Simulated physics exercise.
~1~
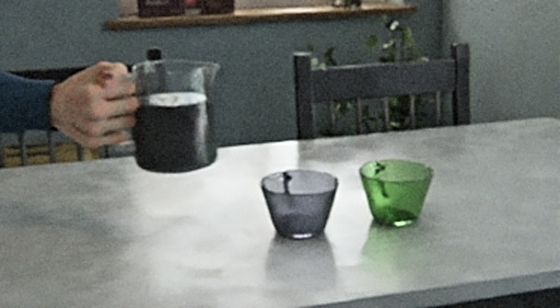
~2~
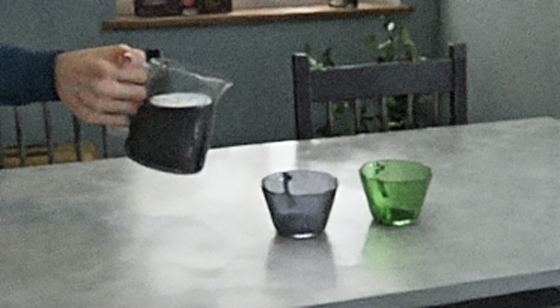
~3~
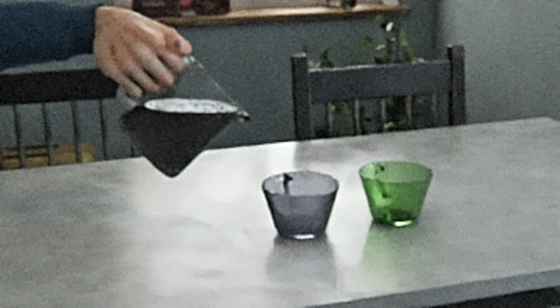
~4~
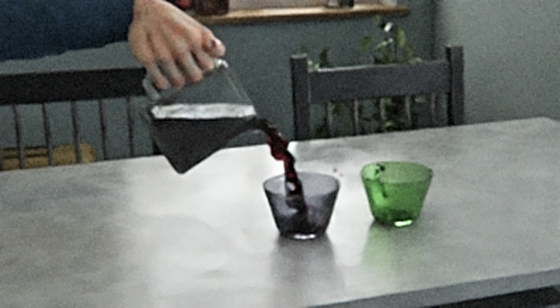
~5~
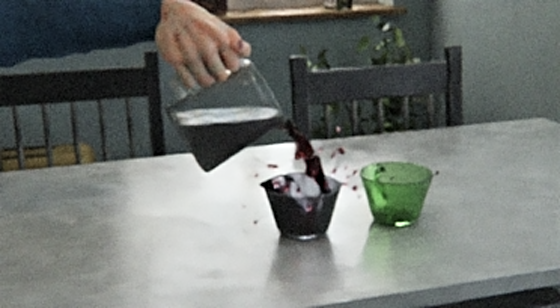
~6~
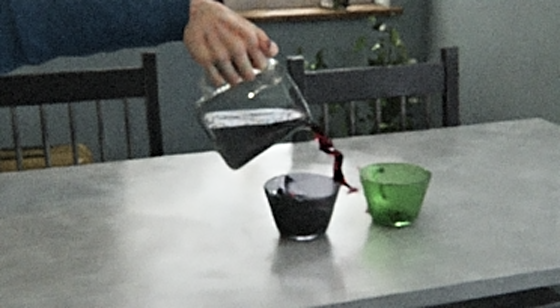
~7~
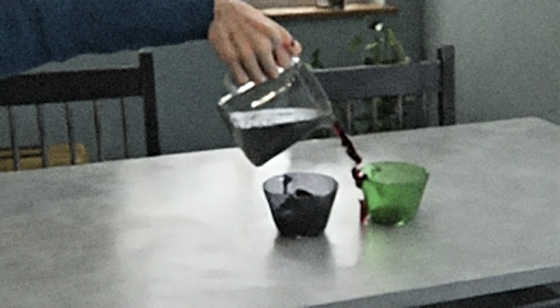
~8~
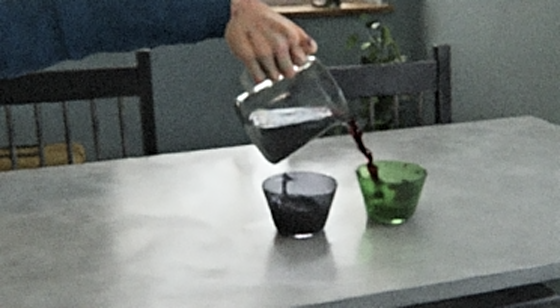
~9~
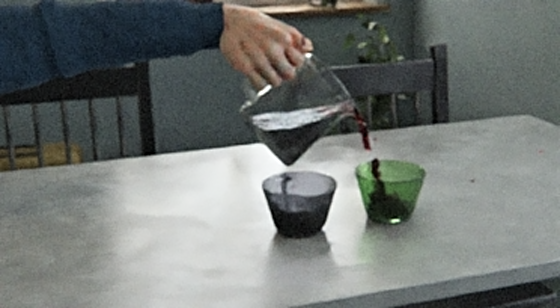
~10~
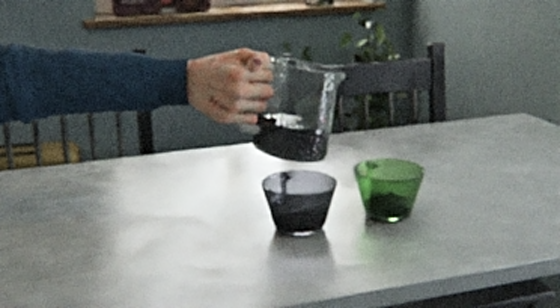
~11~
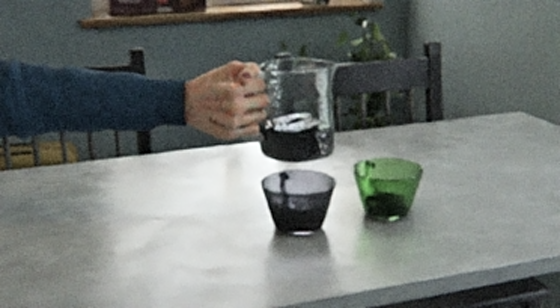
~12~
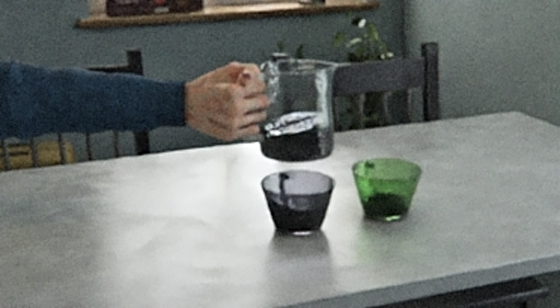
A hand tipped a glass jug of dark red wine over a grey cup, splashing some as it filled, then swept right, spilling a little between the cups before pouring into the green one, and finally levelled the jug, still partly full.
